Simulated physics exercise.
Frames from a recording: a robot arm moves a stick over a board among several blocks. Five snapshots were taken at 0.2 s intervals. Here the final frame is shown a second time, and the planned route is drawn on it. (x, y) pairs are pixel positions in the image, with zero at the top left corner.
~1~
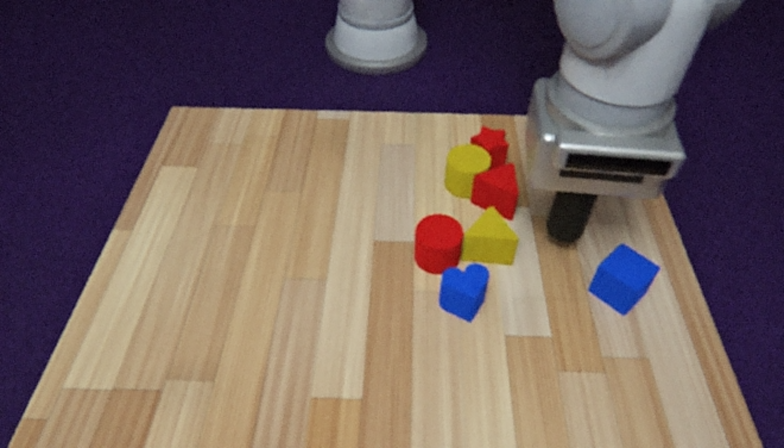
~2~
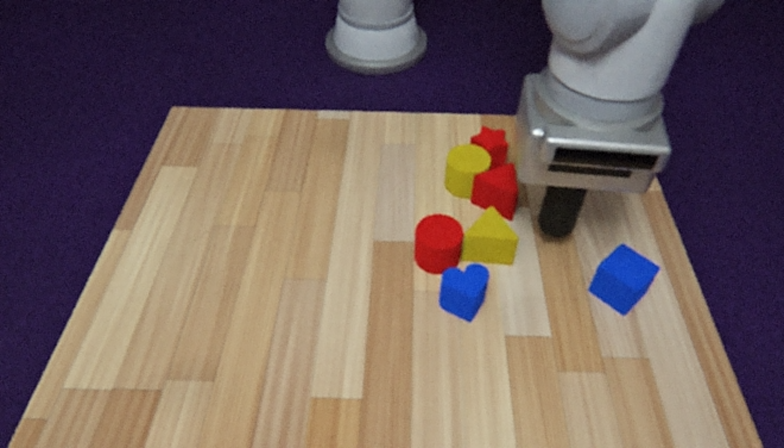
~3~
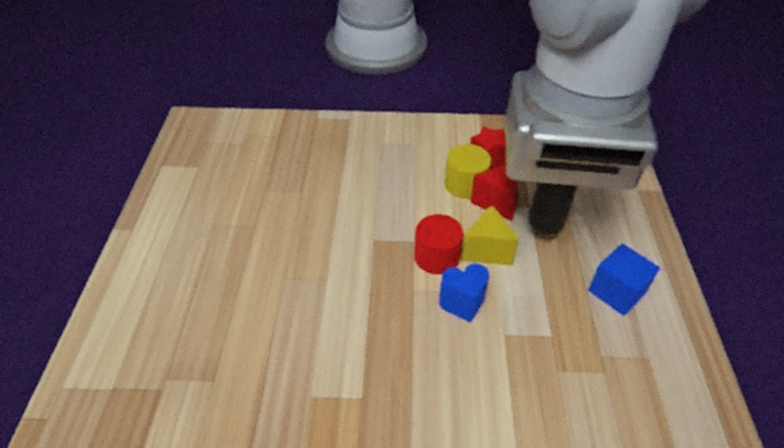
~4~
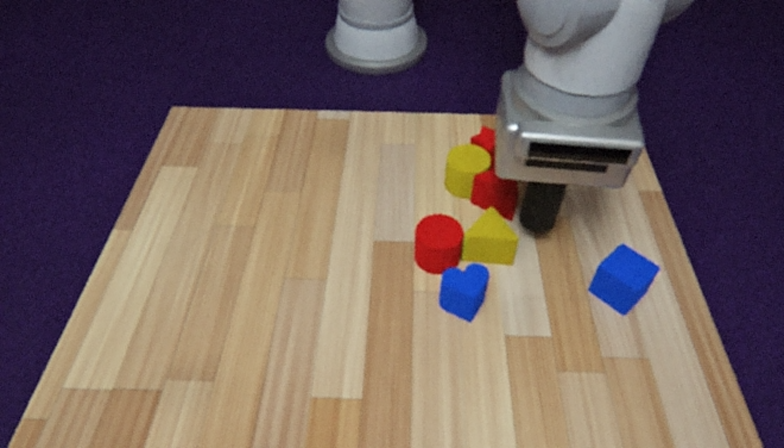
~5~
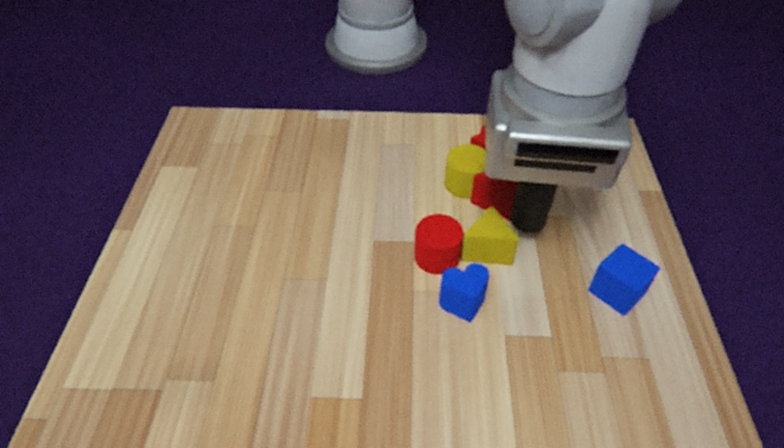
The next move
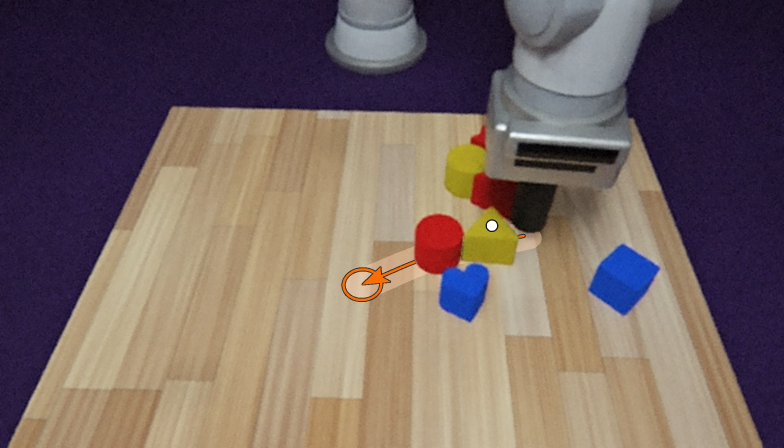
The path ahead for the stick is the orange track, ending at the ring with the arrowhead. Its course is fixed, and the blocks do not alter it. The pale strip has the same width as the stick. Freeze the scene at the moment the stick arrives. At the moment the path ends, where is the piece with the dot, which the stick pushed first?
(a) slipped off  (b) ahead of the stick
The correct letter is a.
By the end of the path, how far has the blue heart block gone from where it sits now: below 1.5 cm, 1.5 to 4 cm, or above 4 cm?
Less than 1.5 cm.
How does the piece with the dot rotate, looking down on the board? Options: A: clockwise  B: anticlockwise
I choose B.
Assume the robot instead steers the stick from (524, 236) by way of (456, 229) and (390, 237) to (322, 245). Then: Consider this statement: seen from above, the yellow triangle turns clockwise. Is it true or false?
That claim is false.
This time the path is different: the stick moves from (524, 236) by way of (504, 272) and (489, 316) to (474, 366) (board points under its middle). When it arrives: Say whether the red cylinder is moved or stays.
Gets moved.
Path on the board, from (524, 236) via (470, 247) and (416, 262), ending at (362, 284); the dot is on the yellow triangle.
The first path, step by step. One third of the way, stick (472, 232); red cylinder (421, 235); yellow triangle (464, 246), turned 40° anticlockwise.
Two thirds of the way, stick (415, 247); red cylinder (375, 249); blue heart block (468, 285), turned 35° anticlockwise; yellow triangle (433, 262), turned 85° anticlockwise.
At the end, stick (362, 270); red cylinder (316, 268); blue heart block (468, 285), turned 35° anticlockwise; yellow triangle (429, 263), turned 95° anticlockwise; red triangle in place.
